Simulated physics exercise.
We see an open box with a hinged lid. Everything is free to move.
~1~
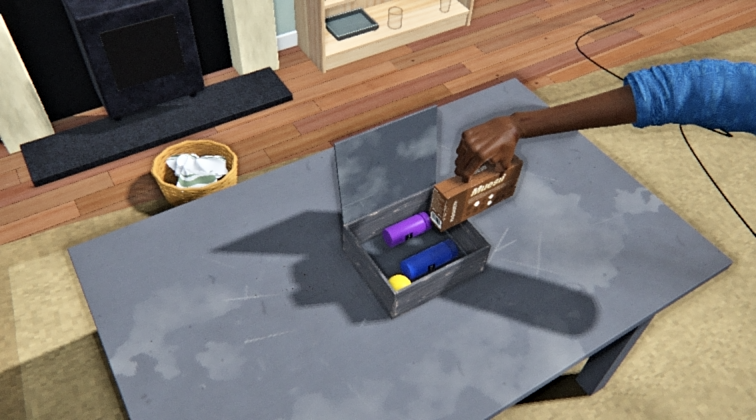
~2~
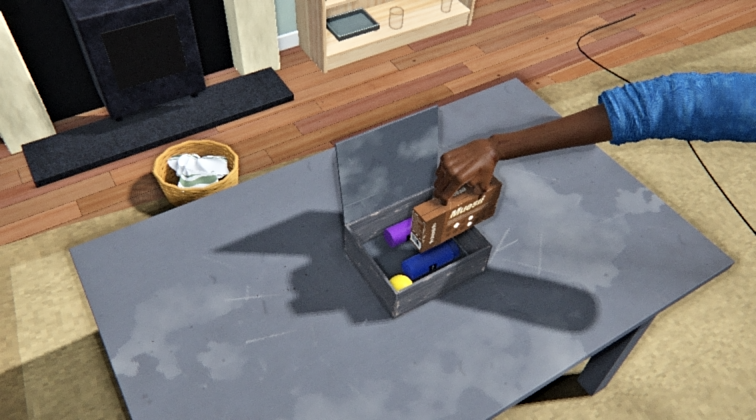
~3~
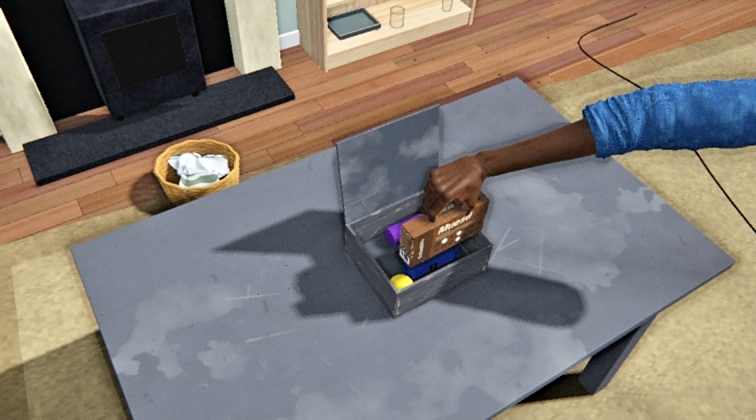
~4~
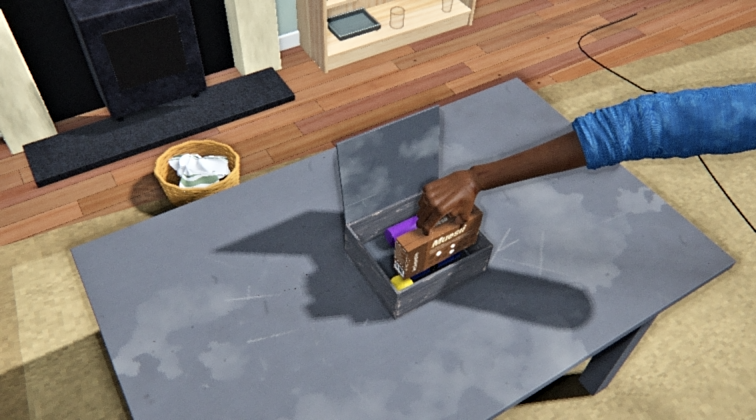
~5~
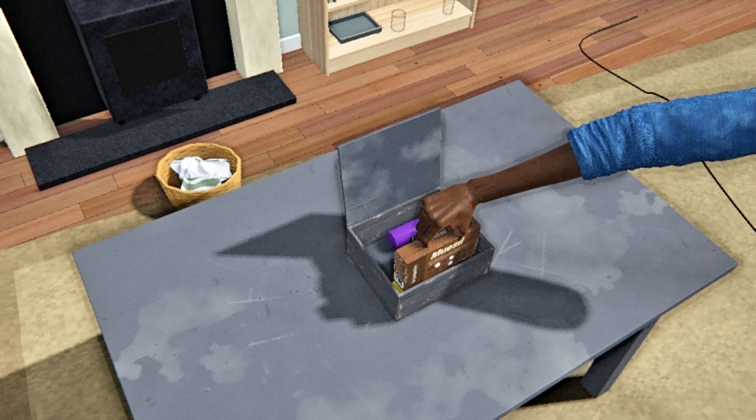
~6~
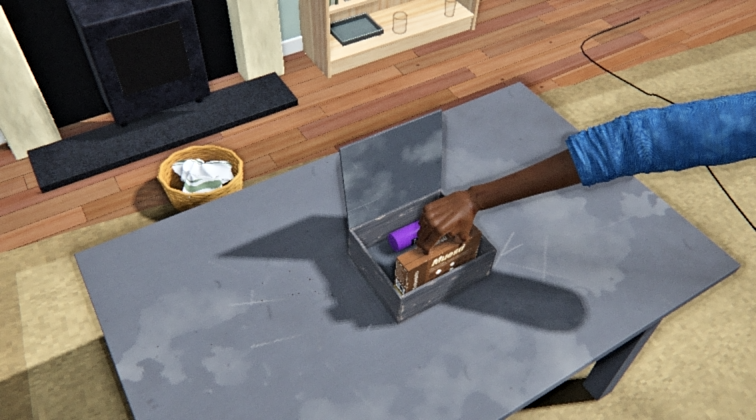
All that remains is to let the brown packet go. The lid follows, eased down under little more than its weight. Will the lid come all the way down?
In the end the lid stays ajar.
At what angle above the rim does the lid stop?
About 25°.
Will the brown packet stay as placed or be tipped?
It ends up tilted.
Then, 0.60 s on from there, brown packet turned 21° from how it was put near (436, 267); blue shaker shifted a little.
Then, 1.30 s on from there, lid 78° above the rim; brown packet turned 21° from how it was put near (434, 265); blue shaker shifted about its own width.
Then, 1.70 s on from there, lid 52° above the rim; brown packet turned 21° from how it was put near (434, 265); blue shaker shifted about its own width.
Then, 2.10 s on from there, lid 25° above the rim; brown packet turned 21° from how it was put near (435, 264); blue shaker shifted about its own width.
In the end, lid 24° above the rim; moved from the start, blue shaker; left askew, brown packet; the other 2 unmoved. At the end, from the last picture's camera, brown packet near (436, 264).
